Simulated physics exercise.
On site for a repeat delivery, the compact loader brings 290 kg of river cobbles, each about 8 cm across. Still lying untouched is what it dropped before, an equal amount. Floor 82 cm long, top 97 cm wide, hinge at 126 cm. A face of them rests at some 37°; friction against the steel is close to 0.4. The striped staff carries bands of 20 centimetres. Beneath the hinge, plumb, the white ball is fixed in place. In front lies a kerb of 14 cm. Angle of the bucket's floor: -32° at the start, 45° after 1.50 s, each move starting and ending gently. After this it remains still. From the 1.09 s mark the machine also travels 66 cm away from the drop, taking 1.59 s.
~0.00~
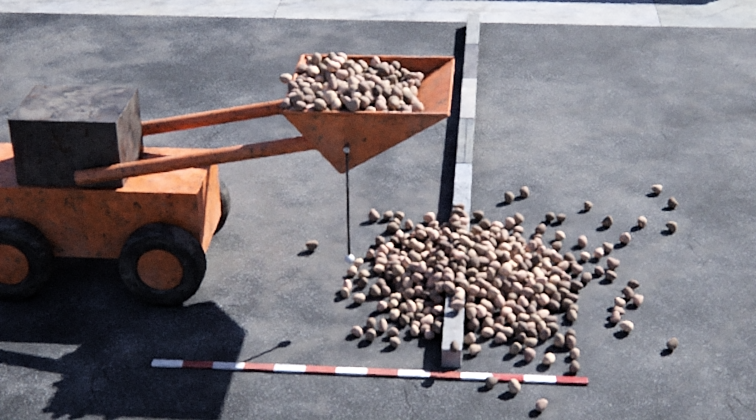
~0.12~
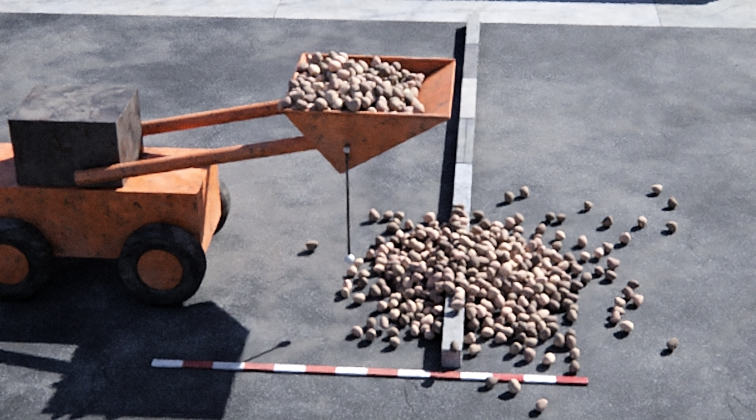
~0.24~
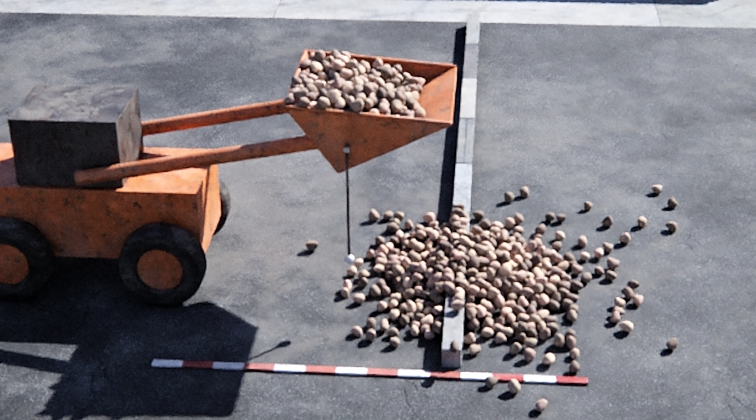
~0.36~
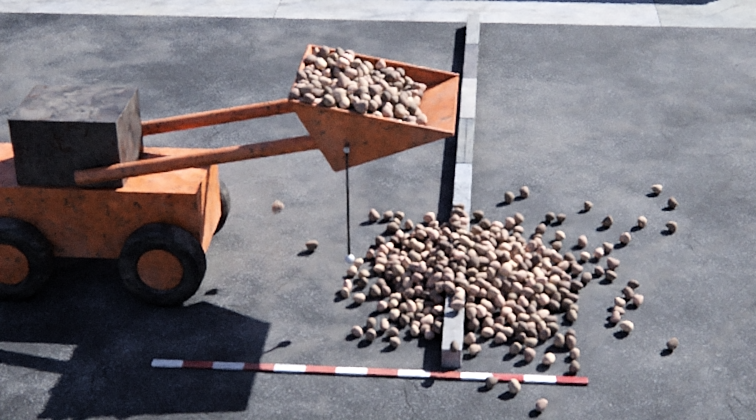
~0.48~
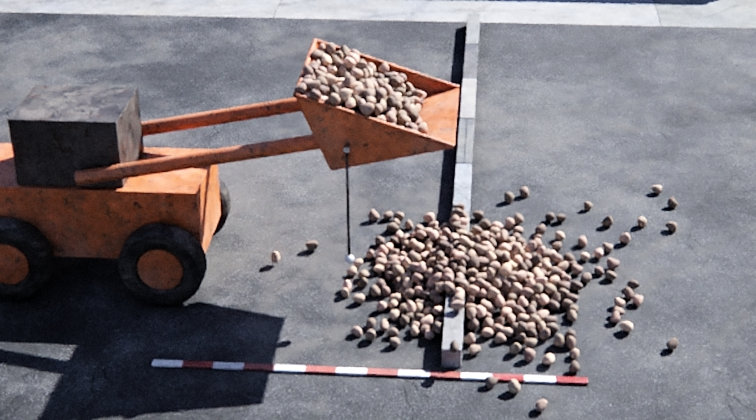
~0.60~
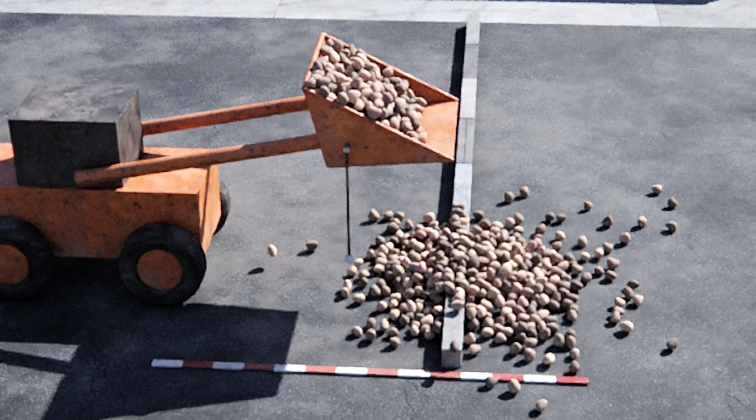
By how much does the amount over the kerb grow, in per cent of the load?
About 38 per cent.
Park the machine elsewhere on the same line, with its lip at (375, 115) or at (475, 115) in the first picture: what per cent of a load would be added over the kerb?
Near 0 in a hundred first, near 65 in a hundred second.
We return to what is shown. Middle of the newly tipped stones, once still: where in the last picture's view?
Around (441, 263).
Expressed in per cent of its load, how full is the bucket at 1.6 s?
Roughly 10 per cent is still inside.
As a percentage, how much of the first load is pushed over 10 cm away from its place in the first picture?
Close to 15 in a hundred of them.
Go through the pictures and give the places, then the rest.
Lip at (449, 115), floor tilted -32°, highest stones at (345, 66). The earlier load is highest near (456, 265), 21 cm above ground level, 44 % on this side of the kerb, 57 % over the kerb, in the first picture.
Lip at (449, 118), floor tilted -31°, highest stones at (339, 66); the stones move at 0.1 m/s on average, in the second picture.
Lip at (451, 124), floor tilted -27°, highest stones at (332, 65); the stones move at 0.2 m/s on average, in the third picture.
The bucket is at -21°, its lip at (453, 134); the top of the load is at (330, 63); the stones move at 0.2 m/s on average, in the fourth picture.
Lip at (454, 147), floor tilted -13°, highest stones at (328, 58); the stones move at 0.3 m/s on average, in the fifth picture.
Lip at (453, 161), floor tilted -5°, highest stones at (332, 55); the stones move at 0.3 m/s on average, in the sixth picture.
After 1.1 s the floor is at 33°; in per cent of one load, 92 in the bucket, 52 on this side of the kerb, 57 over the kerb; the foremost stones are at (651, 248).
After 1.6 s the floor is at 45°; in per cent of one load, 11 in the bucket, 110 on this side of the kerb, 80 over the kerb; the foremost stones are at (651, 248).
After 3.1 s the floor is at 45°; in per cent of one load, 0 in the bucket, 106 on this side of the kerb, 95 over the kerb; the foremost stones are at (655, 268).
After 5.6 s the floor is at 45°; in per cent of one load, 0 in the bucket, 106 on this side of the kerb, 95 over the kerb; the foremost stones are at (655, 268). Net gain over the kerb, 38.
